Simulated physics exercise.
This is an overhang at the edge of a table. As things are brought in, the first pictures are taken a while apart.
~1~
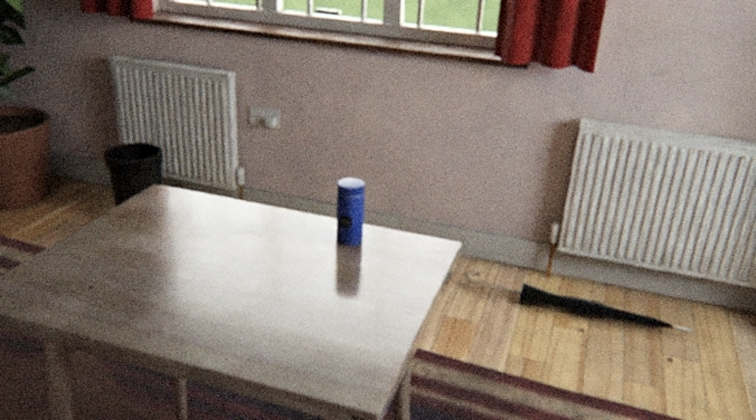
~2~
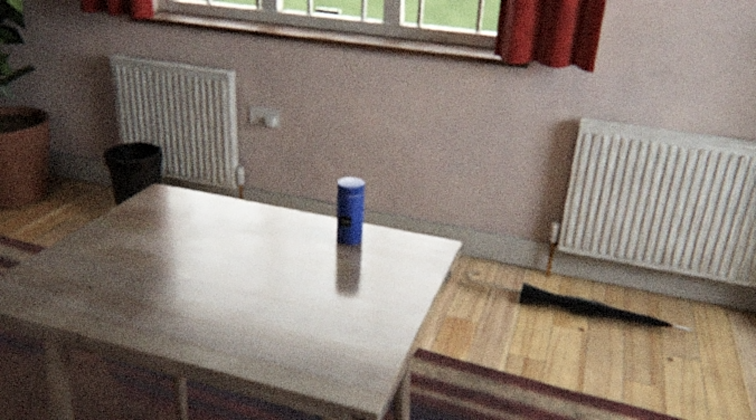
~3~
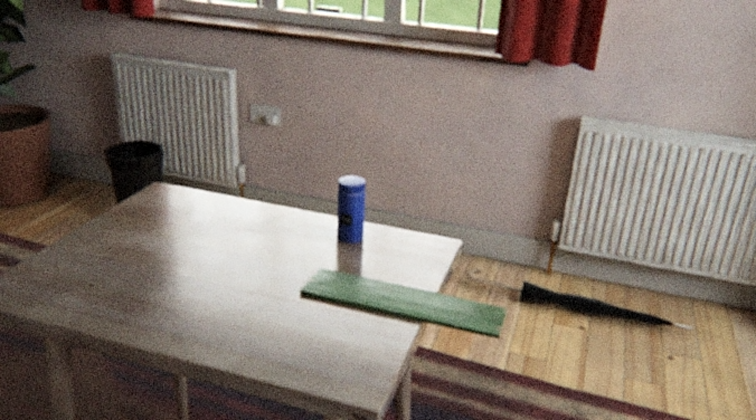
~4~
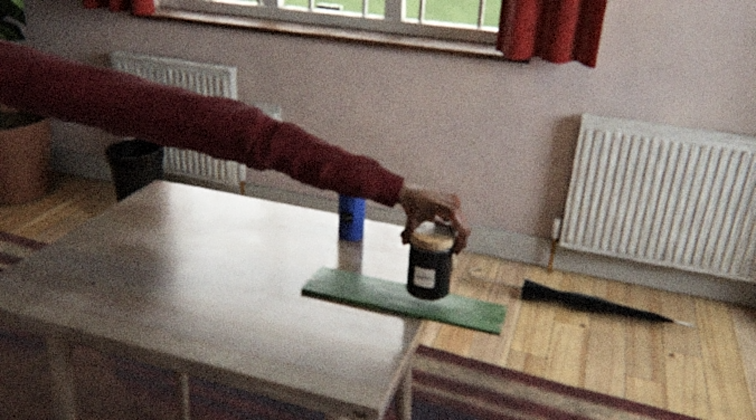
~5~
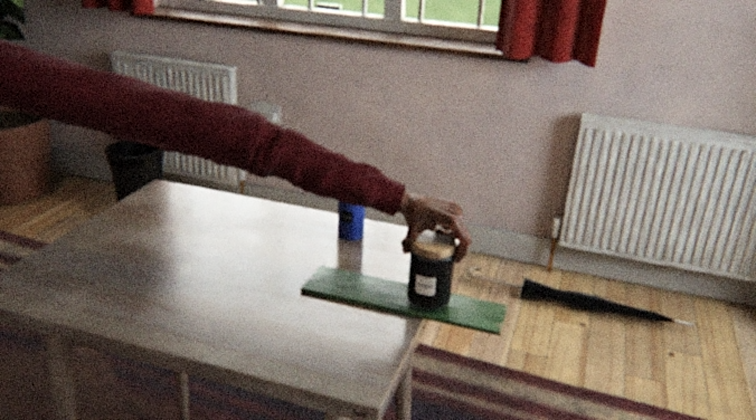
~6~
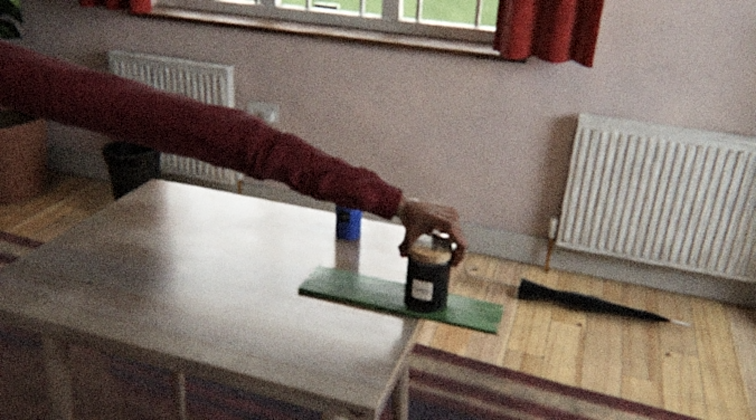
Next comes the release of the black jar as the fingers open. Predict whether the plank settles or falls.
Ah, that works out - it stays.
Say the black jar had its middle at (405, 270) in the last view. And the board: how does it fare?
Outcome: Stable.
Then, 0.20 s on from there, no change.
Then, 0.50 s on from there, black jar resting near (428, 274).
In the end, all 3 unmoved. At the end, from the last picture's camera, black jar near (428, 274). The board stays on the table.
